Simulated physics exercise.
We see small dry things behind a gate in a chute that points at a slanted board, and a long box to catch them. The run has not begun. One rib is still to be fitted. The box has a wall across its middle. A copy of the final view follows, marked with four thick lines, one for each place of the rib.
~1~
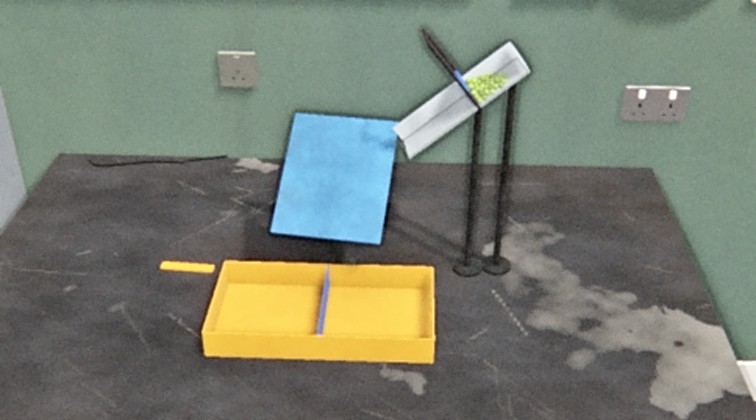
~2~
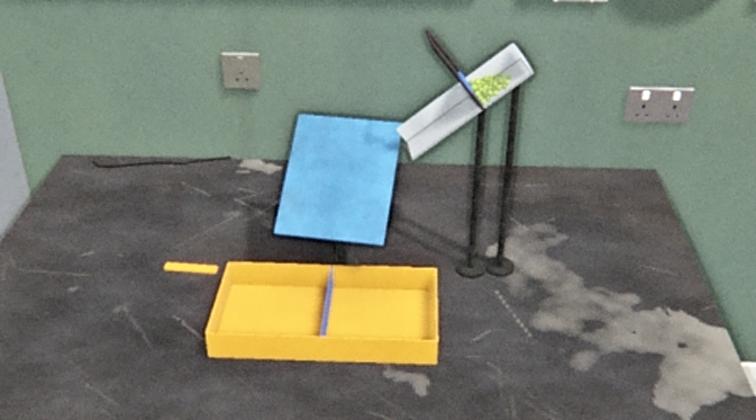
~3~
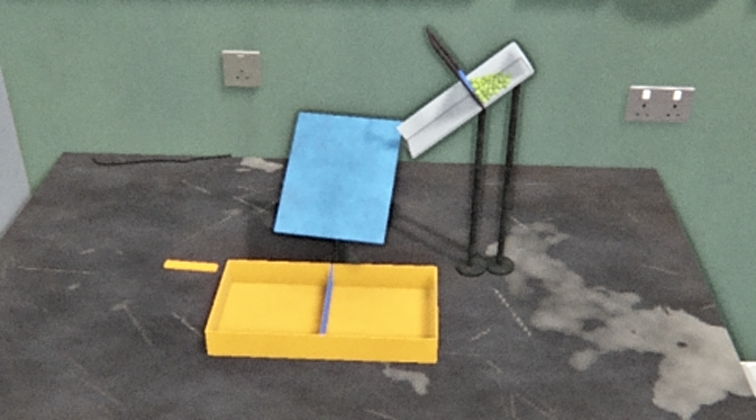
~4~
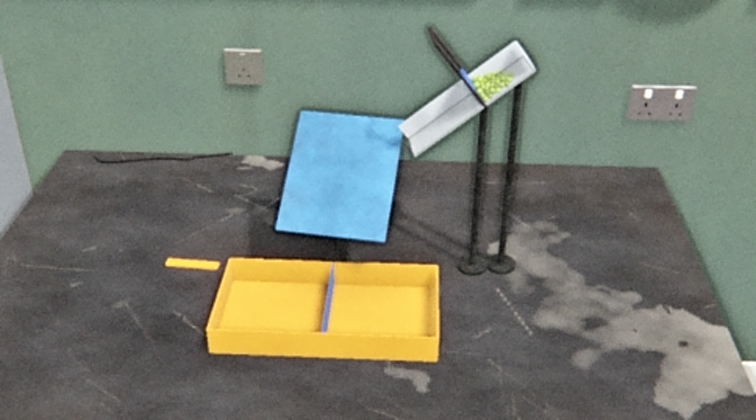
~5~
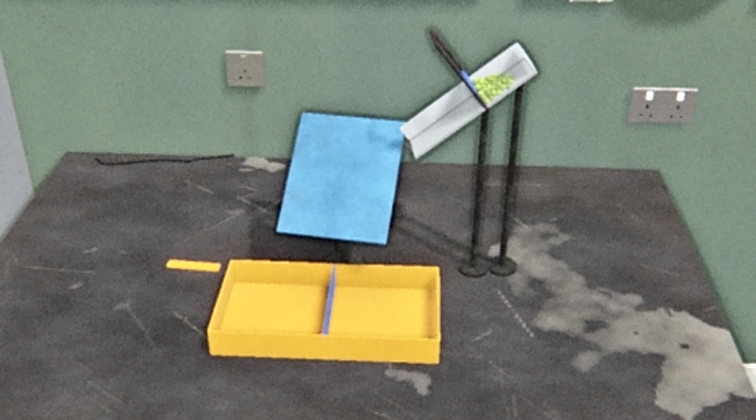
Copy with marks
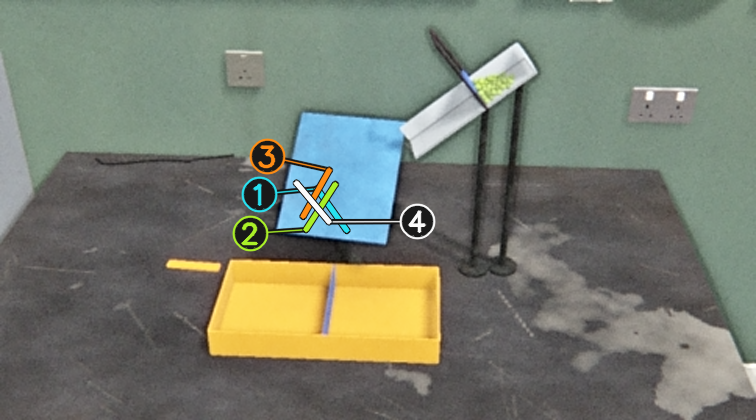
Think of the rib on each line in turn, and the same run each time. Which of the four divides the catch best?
4 is best.
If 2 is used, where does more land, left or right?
The left half.
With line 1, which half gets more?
More lands on the right.
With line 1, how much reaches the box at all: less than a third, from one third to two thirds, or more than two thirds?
Line 1 gives more than two thirds.
On the marked copy, line 1 from (317, 188) to (346, 230); line 2 from (335, 184) to (305, 229); line 3 from (329, 170) to (303, 216); line 4 from (296, 183) to (329, 221).
For line 1, of what is caught, about a tenth in the left half, almost all in the right.
For line 2, of what is caught, the larger part in the left half, roughly a quarter in the right.
For line 3, of what is caught, the larger part in the left half, roughly a quarter in the right.
For line 4, of what is caught, roughly half in the left half, roughly half in the right.
